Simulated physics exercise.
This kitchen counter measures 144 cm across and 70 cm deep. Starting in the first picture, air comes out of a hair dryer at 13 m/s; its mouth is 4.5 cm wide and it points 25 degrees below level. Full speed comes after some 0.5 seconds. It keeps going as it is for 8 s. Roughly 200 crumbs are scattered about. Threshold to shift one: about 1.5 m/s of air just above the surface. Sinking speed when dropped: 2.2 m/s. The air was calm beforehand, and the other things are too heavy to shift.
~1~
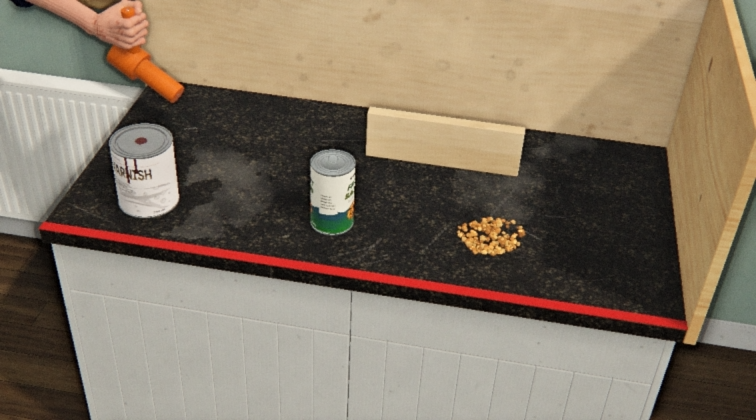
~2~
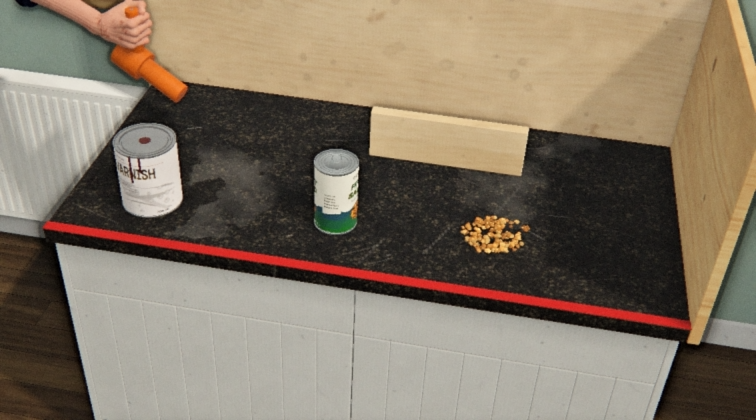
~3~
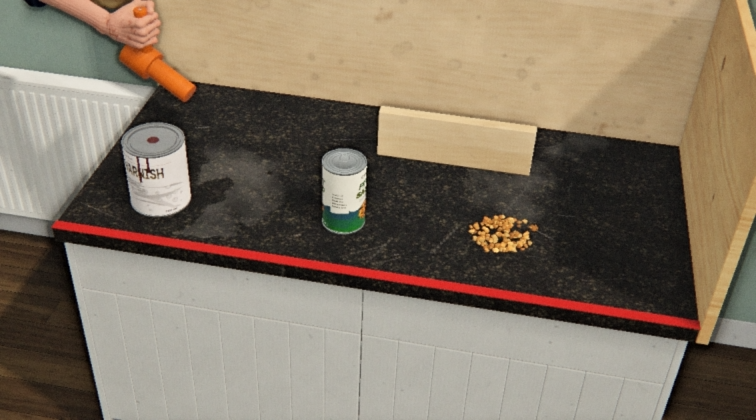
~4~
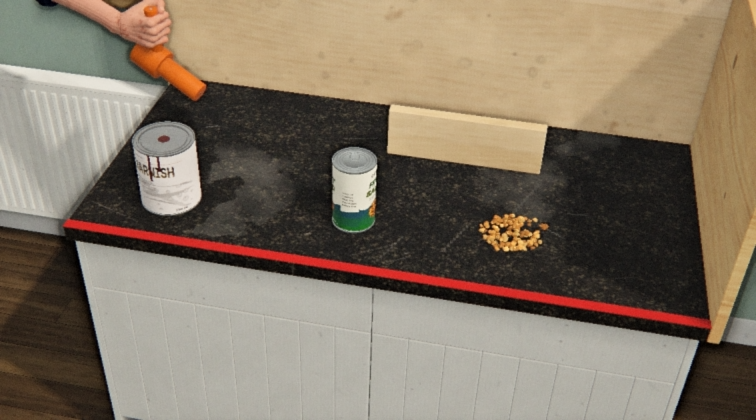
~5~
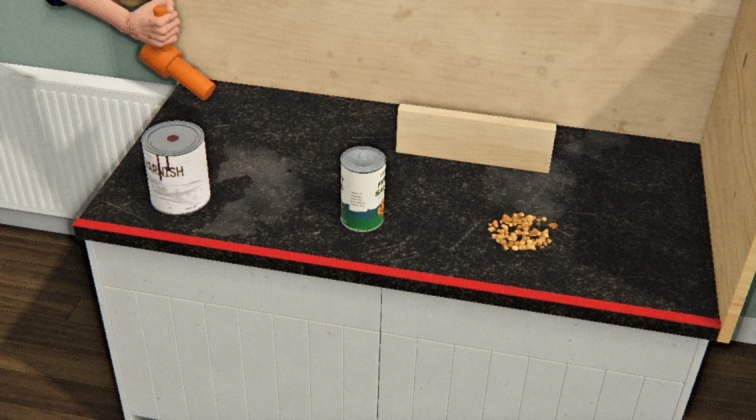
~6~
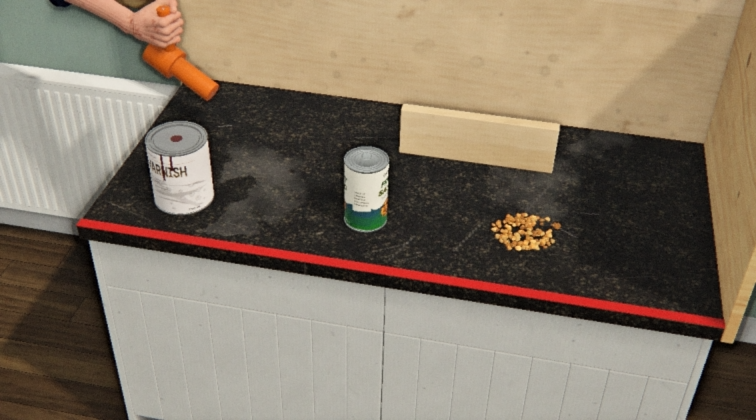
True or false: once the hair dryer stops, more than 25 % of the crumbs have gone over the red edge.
True.
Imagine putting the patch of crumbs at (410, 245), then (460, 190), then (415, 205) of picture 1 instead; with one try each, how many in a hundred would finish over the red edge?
40 %, 0 %, 70 %.
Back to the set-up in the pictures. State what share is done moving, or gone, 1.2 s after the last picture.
Estimated share: Near 80 %.
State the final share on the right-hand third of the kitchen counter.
15 %.
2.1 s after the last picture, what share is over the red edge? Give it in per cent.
I'd put it close to 80 per cent.
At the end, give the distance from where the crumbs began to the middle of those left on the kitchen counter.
Distance: Approx. 45 cm.
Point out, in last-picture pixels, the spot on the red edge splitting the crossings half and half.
Close to pixel (636, 314).
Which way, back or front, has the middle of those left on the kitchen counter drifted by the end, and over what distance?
To the near part, near enough 10 cm.
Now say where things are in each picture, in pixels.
In the first frame, the middle of the crumbs is near (493, 239), none has stirred yet and the mouth of the hair dryer is at (178, 95).
In the second frame, the middle of the crumbs is near (497, 239), none has stirred yet and the red edge is centred on (353, 277).
In the third frame, the middle of the crumbs is near (505, 238), none has stirred yet, the top of a board is at (458, 119) and the top of a tin is at (344, 161).
In the fourth frame, the middle of the crumbs is near (515, 237) and none has stirred yet.
In the fifth frame, the middle of the crumbs is near (524, 236) and none has stirred yet.
In the sixth frame, the middle of the crumbs is near (527, 236) and none has stirred yet.
Then, 1.2 s after the last picture, 16 % are on the move or not yet settled, 78 % are over the red edge; the middle of those still in play is near (719, 292).
Then, 2.1 s after the last picture, 12 % are on the move or not yet settled, 82 % are over the red edge; the middle of those still in play is near (718, 291).
Then, 4.0 s after the last picture, 8 % are on the move or not yet settled, 84 % are over the red edge; the middle of those still in play is near (718, 291).
Then, 7.6 s after the last picture, at the end, 85 % are over the red edge.
